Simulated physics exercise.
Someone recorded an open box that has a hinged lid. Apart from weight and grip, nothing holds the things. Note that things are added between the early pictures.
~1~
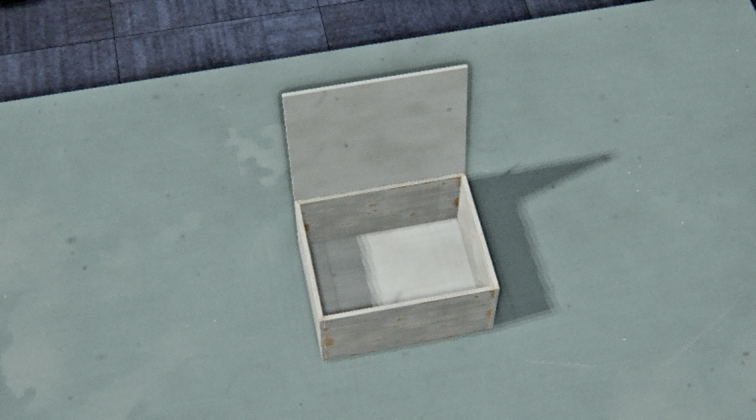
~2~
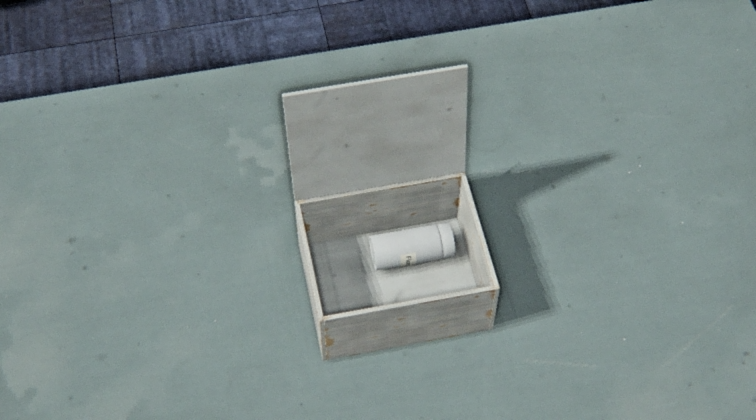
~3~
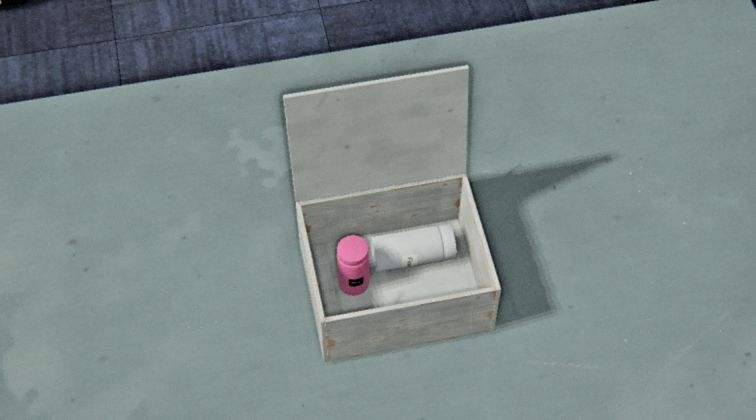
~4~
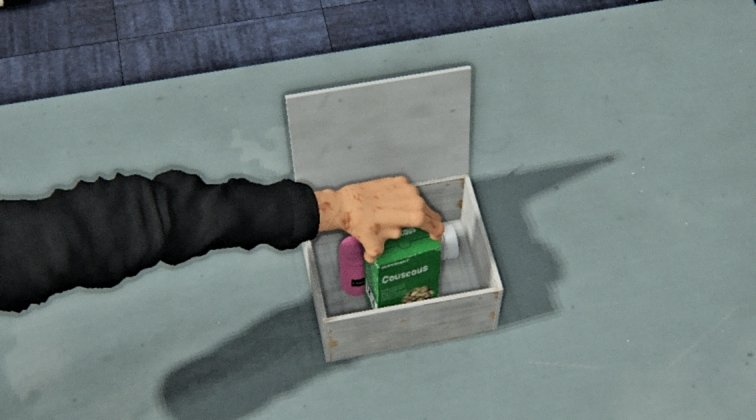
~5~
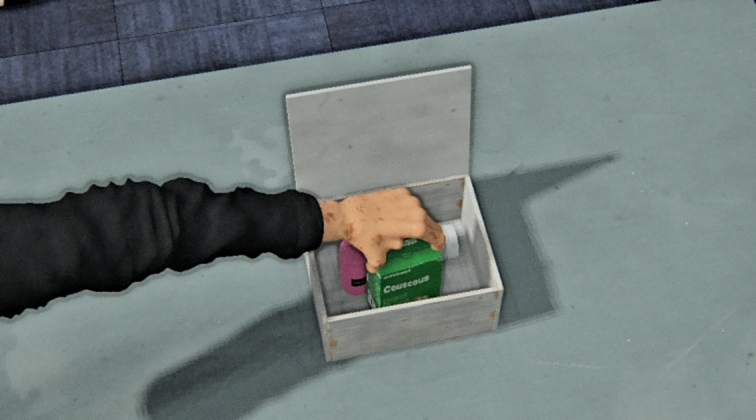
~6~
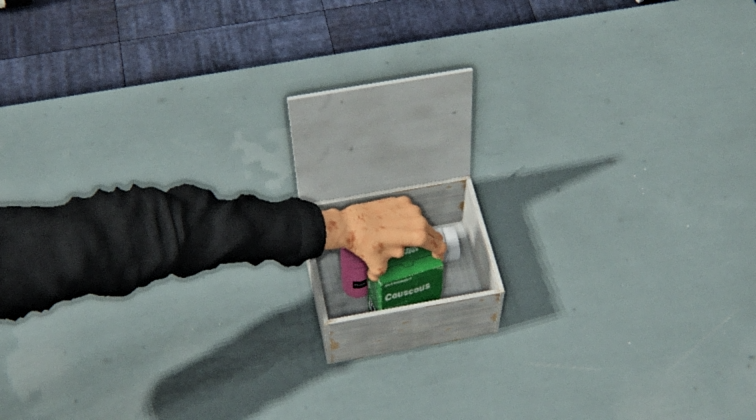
In an open wooden box with a hinged lid, a white container appeared, then a pink shaker beside it, and a hand from the left lowered a green carton in front of them.
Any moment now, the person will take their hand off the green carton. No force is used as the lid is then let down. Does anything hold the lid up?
Result: Lid up.
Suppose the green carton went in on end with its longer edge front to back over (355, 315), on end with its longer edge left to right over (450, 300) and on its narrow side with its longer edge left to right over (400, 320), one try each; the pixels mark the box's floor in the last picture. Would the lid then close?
First, it stays open; second, it stays open; third, it shuts.
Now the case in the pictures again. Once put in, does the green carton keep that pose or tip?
By the end the green carton has kept its angle.
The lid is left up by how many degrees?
Some 25°.
Then, 1.20 s later than the last frame, lid starting down.
Then, 1.60 s later than the last frame, lid 57° above the rim.
Then, 1.90 s later than the last frame, lid 25° above the rim.
Then, 4.10 s later than the last frame, green carton resting near (404, 288).
When it is over, lid 25° above the rim; all 3 as before. End places, in pixels of the last picture, green carton near (403, 288).
